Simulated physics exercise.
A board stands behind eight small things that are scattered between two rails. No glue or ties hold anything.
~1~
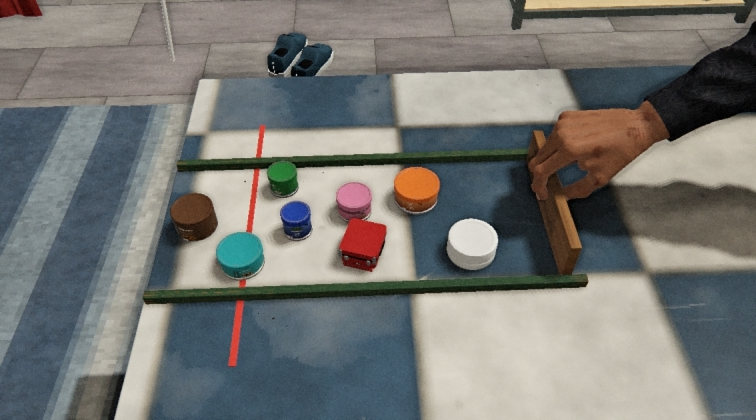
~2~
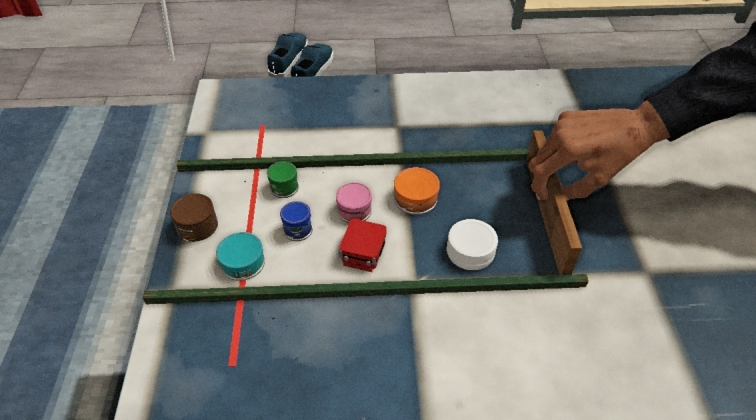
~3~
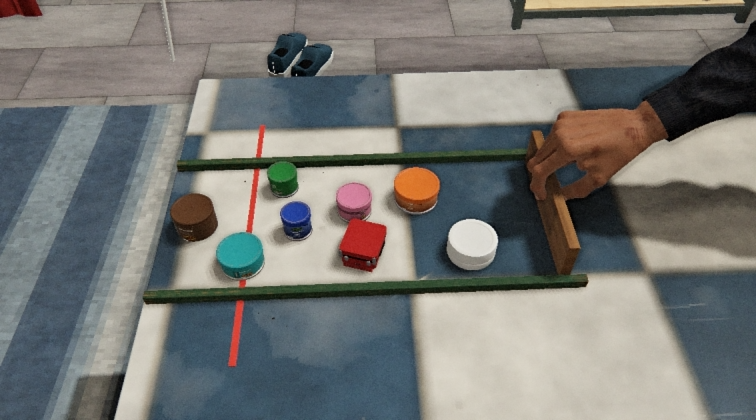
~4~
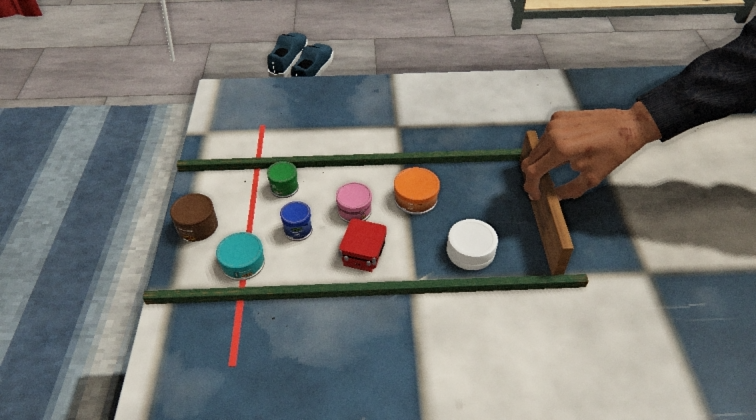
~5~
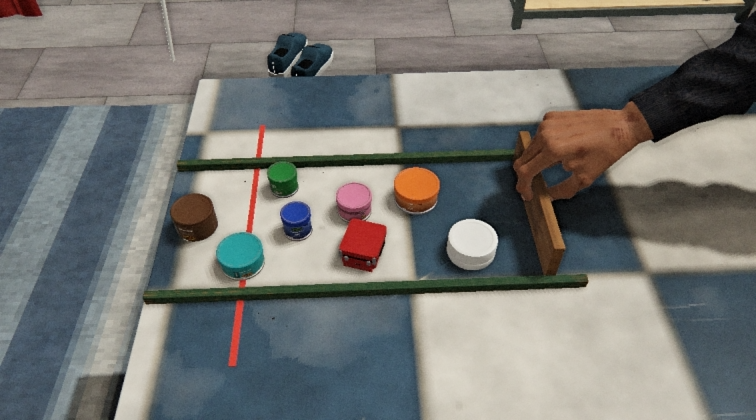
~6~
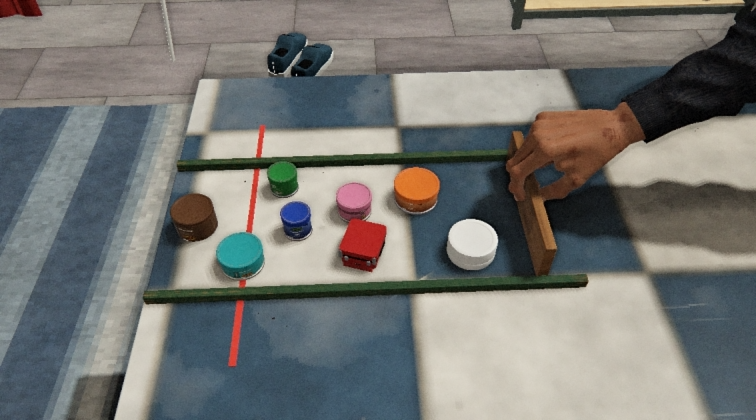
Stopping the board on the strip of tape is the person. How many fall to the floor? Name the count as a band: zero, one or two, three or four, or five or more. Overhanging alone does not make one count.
The count falls in the one or two band.
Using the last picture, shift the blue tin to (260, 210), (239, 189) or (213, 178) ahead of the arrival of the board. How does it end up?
In the given order it stays in place, stays in place and stays in place.
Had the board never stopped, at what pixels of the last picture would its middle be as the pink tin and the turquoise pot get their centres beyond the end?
About (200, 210), and (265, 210) for the other.
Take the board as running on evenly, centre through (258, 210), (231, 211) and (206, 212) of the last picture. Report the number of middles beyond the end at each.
1, 3 and 4.
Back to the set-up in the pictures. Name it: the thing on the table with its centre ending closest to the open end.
Nearest at the end: The brown tub.
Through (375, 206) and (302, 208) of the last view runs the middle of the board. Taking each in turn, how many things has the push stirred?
Counts: 5 / 7.
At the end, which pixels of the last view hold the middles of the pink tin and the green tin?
The pink tin at (198, 221), the green tin at (220, 173).
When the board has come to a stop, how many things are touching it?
The number is 2.
A little later, none off yet; brown tub at rest near (195, 218); turquoise pot at rest near (241, 256); green tin at rest near (283, 180).
When it is over, the number that fall off is one or two; down, turquoise pot.
